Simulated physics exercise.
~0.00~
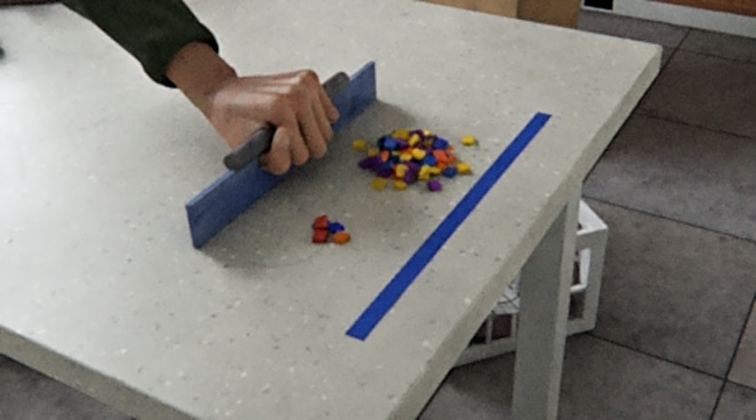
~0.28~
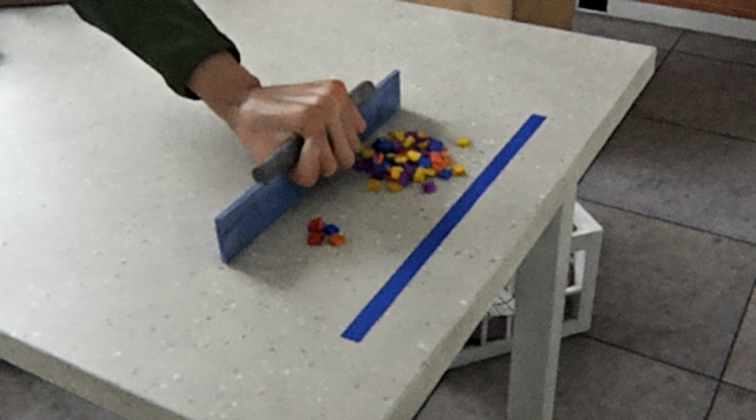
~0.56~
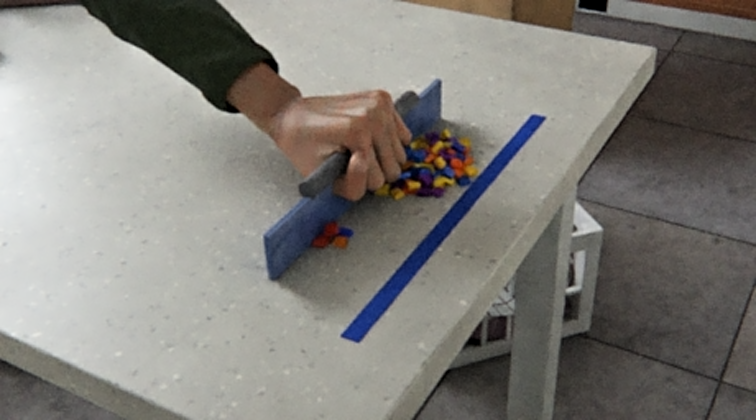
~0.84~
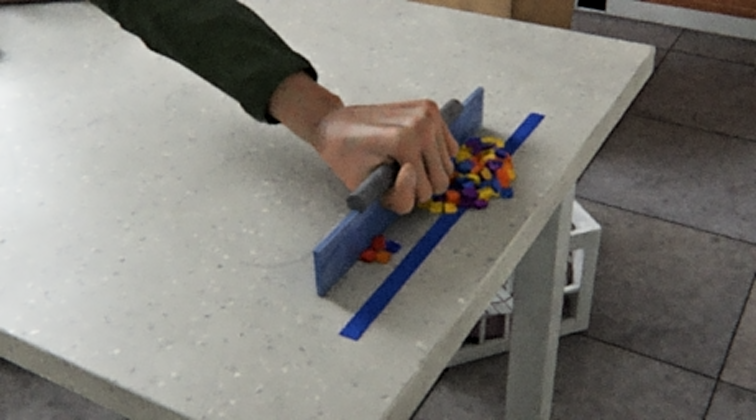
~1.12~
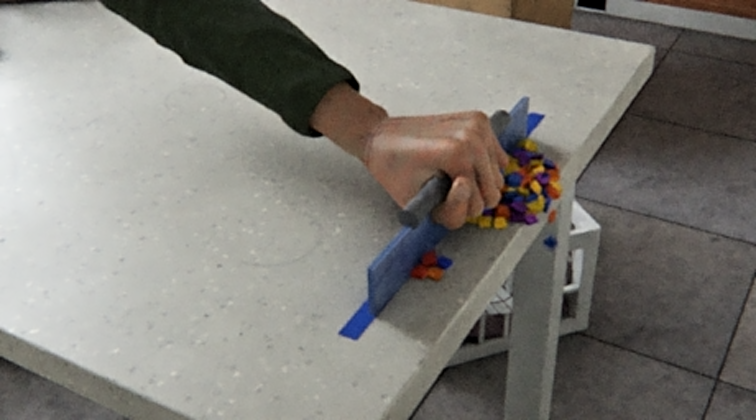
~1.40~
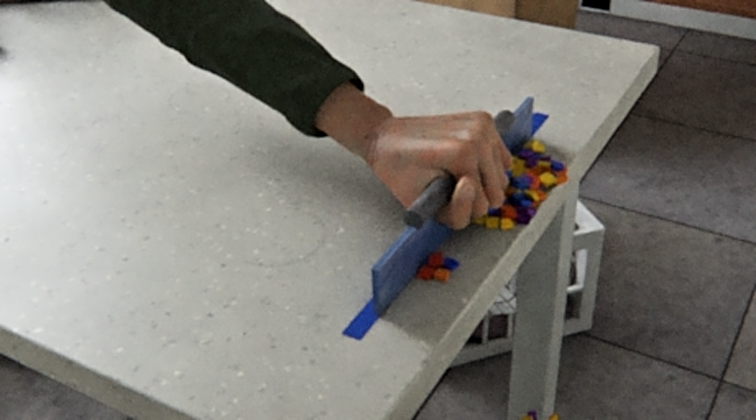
A hand-held blue scraper pushes colourful bits to the tape, spilling some over the table's edge.
